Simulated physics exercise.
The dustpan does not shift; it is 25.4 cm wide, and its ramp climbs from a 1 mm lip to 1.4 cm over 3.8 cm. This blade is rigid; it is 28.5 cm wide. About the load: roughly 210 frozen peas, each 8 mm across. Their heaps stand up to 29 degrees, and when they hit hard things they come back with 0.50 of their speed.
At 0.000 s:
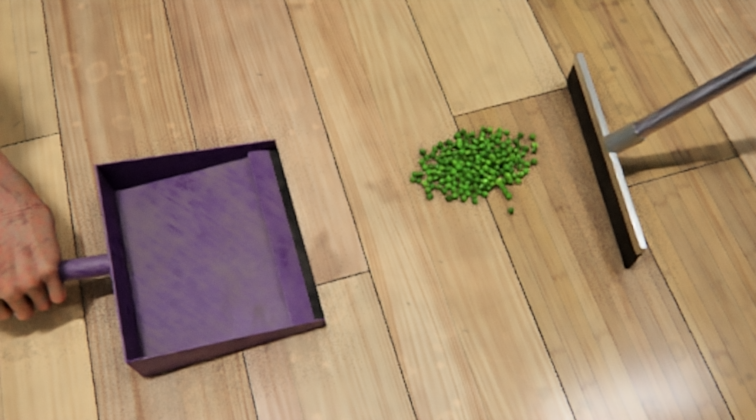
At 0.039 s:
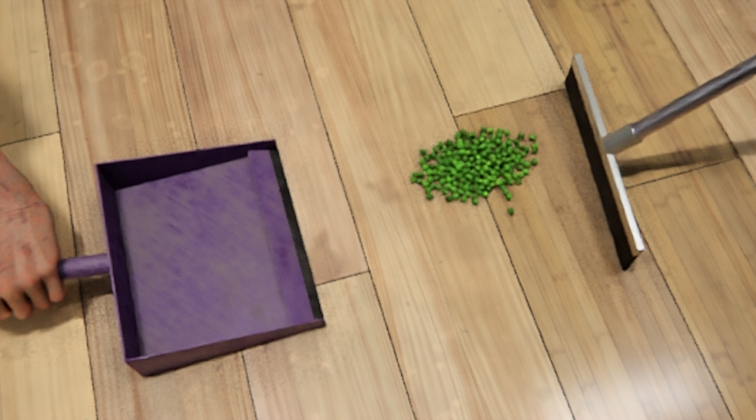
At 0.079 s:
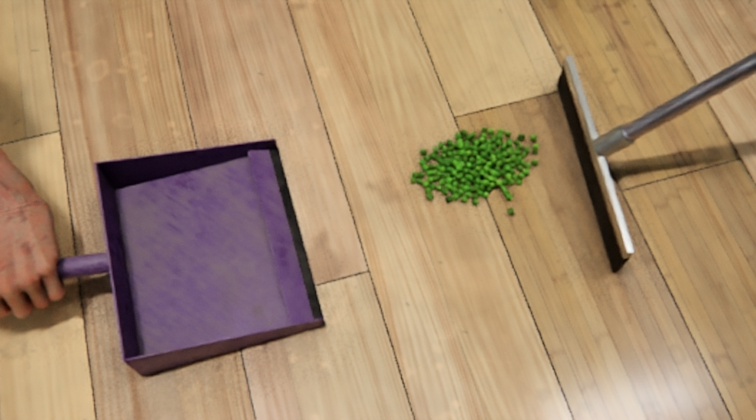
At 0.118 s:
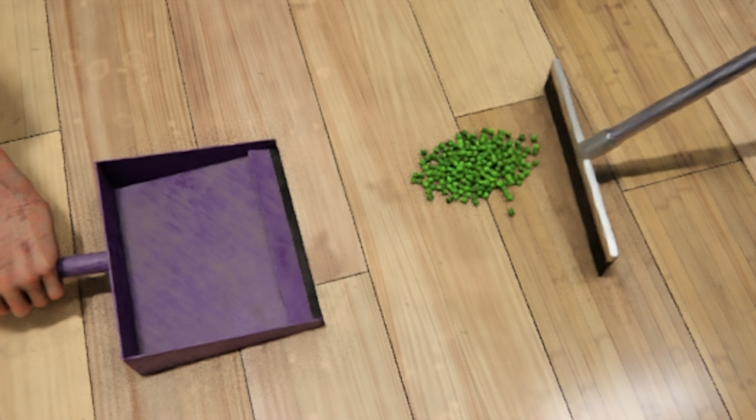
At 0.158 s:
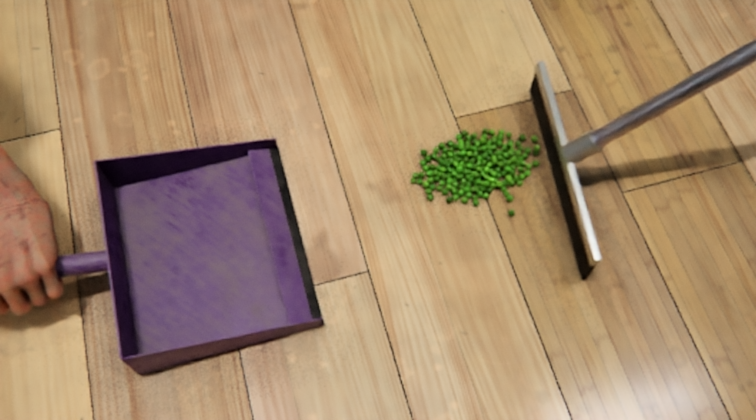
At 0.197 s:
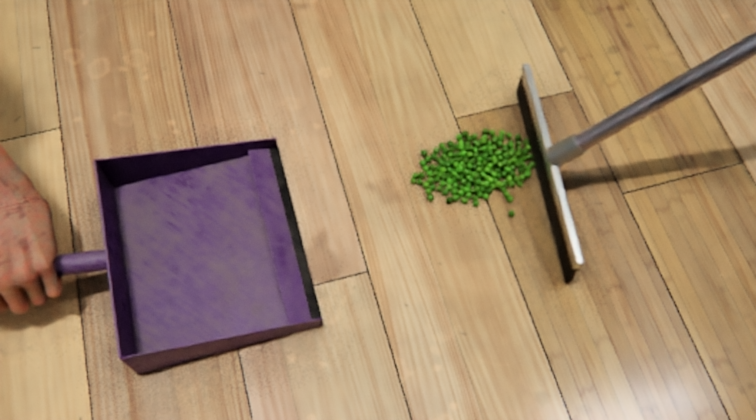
Hand holding a purple dustpan still on a wooden floor while a squeegee slides left to the edge of a green pea pile.
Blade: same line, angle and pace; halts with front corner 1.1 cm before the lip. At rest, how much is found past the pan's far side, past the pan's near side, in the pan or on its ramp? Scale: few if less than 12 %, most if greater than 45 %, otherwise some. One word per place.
Far side - some; near side - few; pan - some.
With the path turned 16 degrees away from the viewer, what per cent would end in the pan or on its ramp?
Result: Close to 25 %, ramp counted.
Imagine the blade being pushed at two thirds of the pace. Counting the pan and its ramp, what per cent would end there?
About 15 per cent.
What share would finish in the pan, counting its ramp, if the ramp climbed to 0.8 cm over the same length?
Close to 25 per cent then.
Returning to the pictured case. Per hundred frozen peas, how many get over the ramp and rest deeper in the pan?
Estimate: Close to 0 per cent of the total.
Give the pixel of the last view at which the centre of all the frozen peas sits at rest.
Roughly pixel (292, 188).
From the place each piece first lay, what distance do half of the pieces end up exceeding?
I'd say near 24 cm.
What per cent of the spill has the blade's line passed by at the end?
Roughly 5 per cent of it.
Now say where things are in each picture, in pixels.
The first picture shows blade from (640, 250) to (578, 61), moved 0.0 cm, 0 of the pieces shifted so far; middle of the pieces at (473, 165); pan at (200, 259).
The second picture shows blade from (637, 251) to (576, 62), moved 0.4 cm, 0 of the pieces shifted so far; middle of the pieces at (473, 165).
The third picture shows blade from (627, 254) to (568, 64), moved 1.7 cm, 0 of the pieces shifted so far; middle of the pieces at (474, 166).
The fourth picture shows blade from (612, 257) to (554, 66), moved 3.6 cm, 0 of the pieces shifted so far; middle of the pieces at (474, 166).
The fifth picture shows blade from (594, 261) to (540, 69), moved 5.7 cm, 0 of the pieces shifted so far; middle of the pieces at (474, 167).
The sixth picture shows blade from (577, 264) to (525, 71), moved 7.8 cm, 6 of the pieces shifted so far; middle of the pieces at (474, 167); pan at (197, 257). The blade's pace is about 0.53 m/s, heading 6 degrees away from the viewer's side.
After 0.47 s, middle of the blade 18 cm from the lip; 0 % over the lip, far side 5 %, near side 0 %.
After 0.65 s, middle of the blade 8 cm from the lip; 0 % over the lip, far side 15 %, near side 0 %.
After 0.95 s, middle of the blade 3 cm from the lip; 20 % over the lip, far side 20 %, near side 0 %.
At rest (1.5 s), far side 20 %, near side 0 %, pan 20 %, in front of the lip or behind the blade 65 %.
